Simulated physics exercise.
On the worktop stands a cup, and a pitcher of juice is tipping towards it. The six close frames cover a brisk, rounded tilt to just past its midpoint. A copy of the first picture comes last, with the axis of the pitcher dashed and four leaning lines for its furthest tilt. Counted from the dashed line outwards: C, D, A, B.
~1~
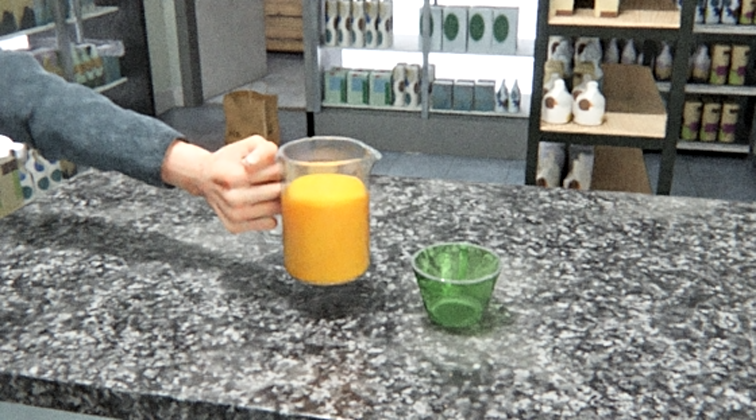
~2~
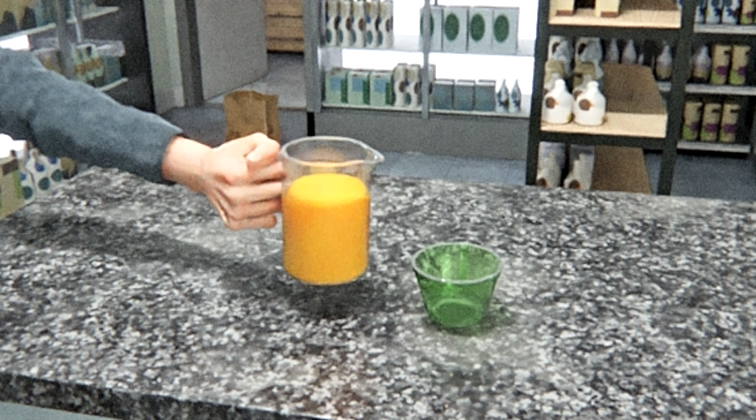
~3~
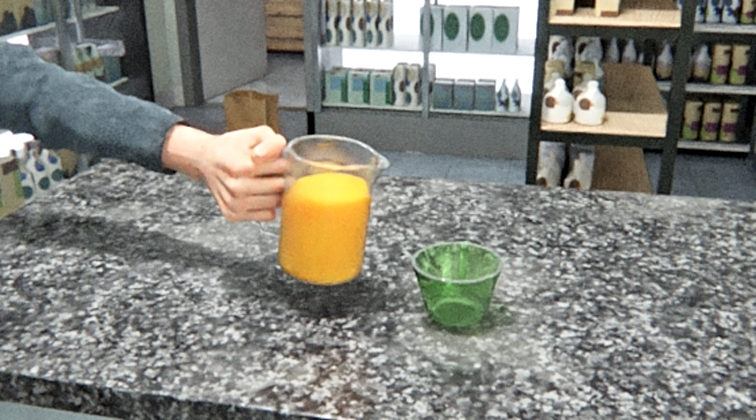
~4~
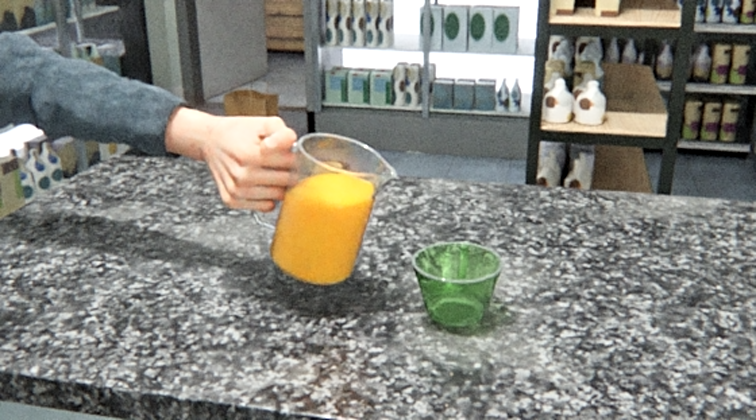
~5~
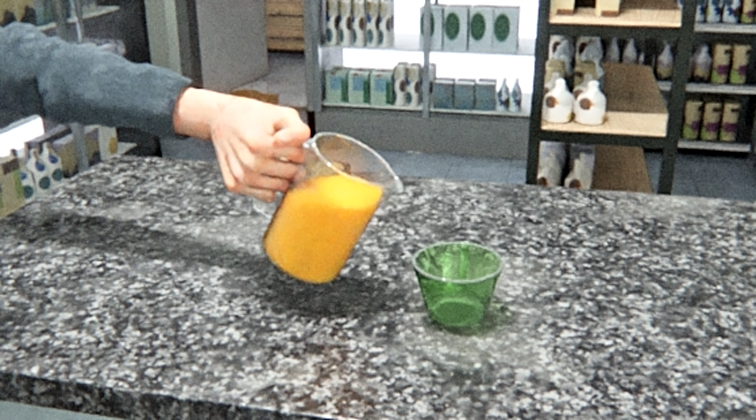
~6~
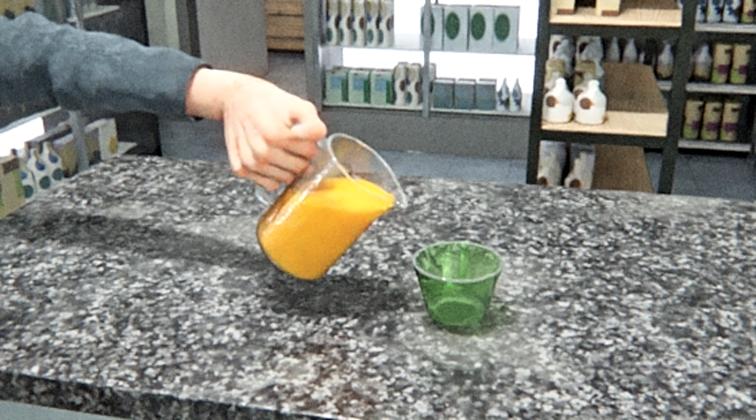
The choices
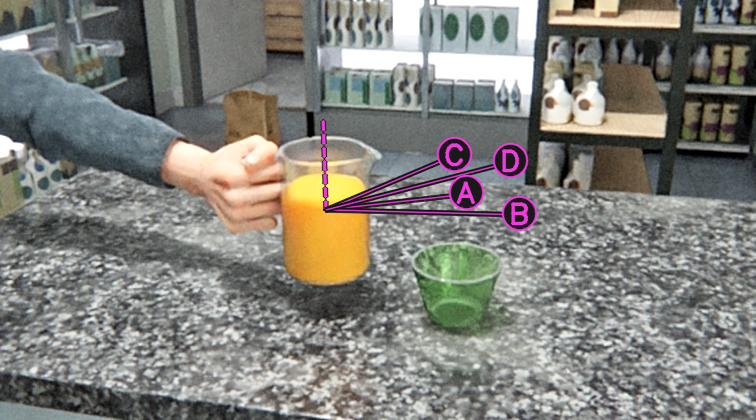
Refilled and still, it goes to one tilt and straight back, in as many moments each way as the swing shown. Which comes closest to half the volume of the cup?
Line C.
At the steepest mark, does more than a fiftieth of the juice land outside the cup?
Yes.
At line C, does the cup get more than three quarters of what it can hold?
No, less.
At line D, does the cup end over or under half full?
Over.
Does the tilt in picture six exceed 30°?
Yes, it does.
On the marked copy, A at (450, 195); B at (502, 214); C at (438, 162); D at (494, 166).
With A, the cup ends with about 80 % of what it can hold; 18 % of the juice is spilt.
With B, the cup ends with about 60 % of what it can hold; 41 % of the juice is spilt.
With C, the cup ends with about 50 % of what it can hold.
With D, the cup ends with about 71 % of what it can hold; 5 % of the juice is spilt.
